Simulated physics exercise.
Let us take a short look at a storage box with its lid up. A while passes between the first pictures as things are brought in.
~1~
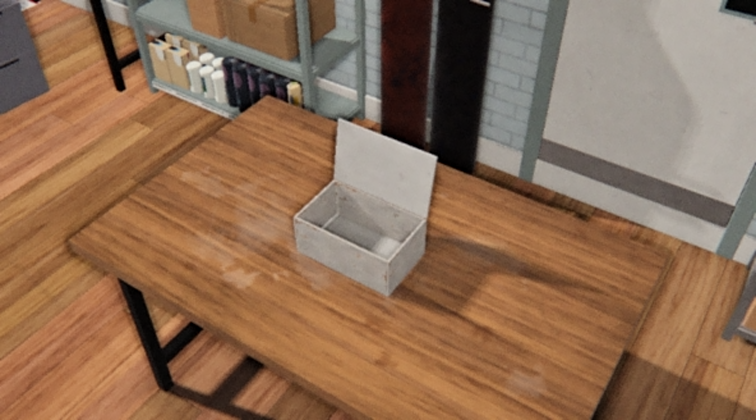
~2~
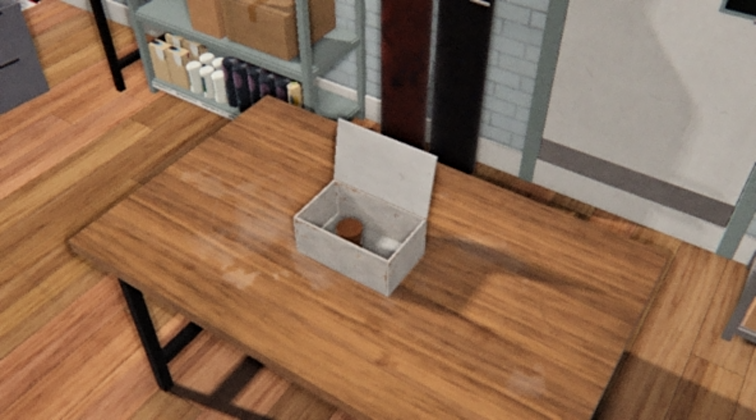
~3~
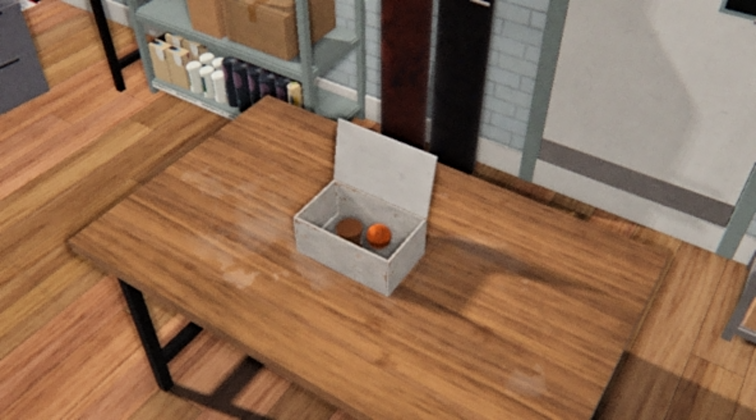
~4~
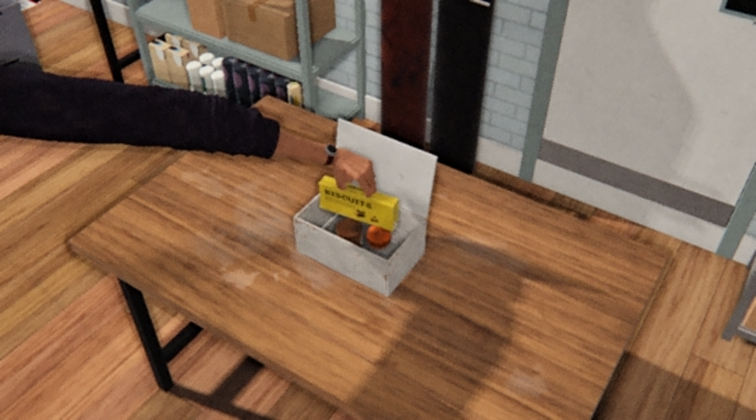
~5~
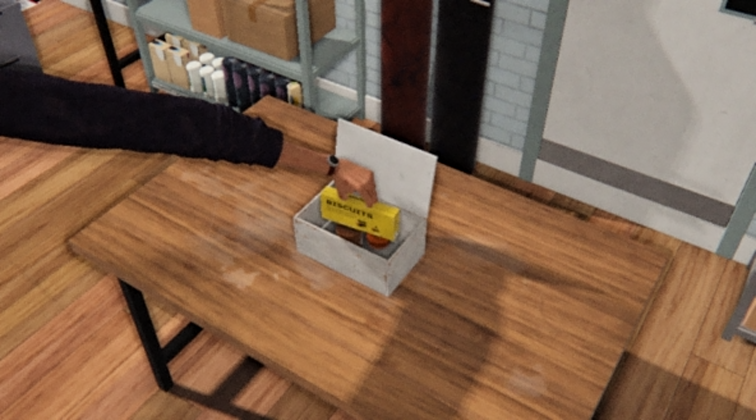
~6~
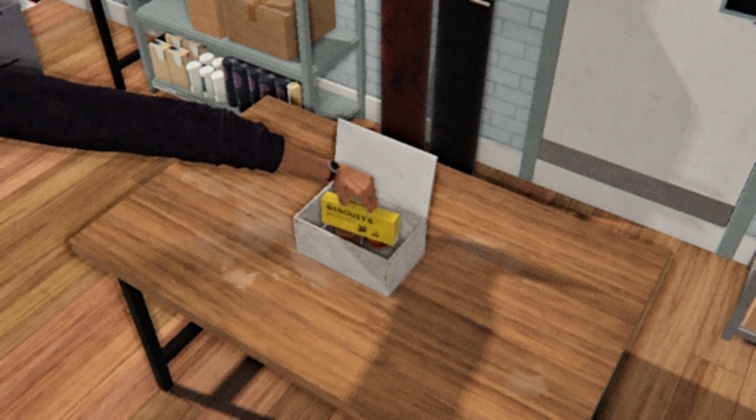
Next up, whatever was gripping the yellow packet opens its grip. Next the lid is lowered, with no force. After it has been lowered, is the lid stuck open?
The lid never seats.
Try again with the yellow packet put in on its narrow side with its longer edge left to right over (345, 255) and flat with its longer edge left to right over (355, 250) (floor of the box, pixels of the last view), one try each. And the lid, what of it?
On the first try the lid stays partly open, and on the second it goes all the way down.
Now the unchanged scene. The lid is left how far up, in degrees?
Measured angle - around 30°.
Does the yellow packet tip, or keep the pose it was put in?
Once everything settles, the yellow packet keeps its original angle.
Then, 1.10 s on from there, lid starting down.
Then, 1.50 s on from there, lid 66° above the rim.
Then, 1.90 s on from there, lid 41° above the rim.
In the end, lid 30° above the rim; all 3 unmoved. At the end, from the last picture's camera, yellow packet near (361, 219).
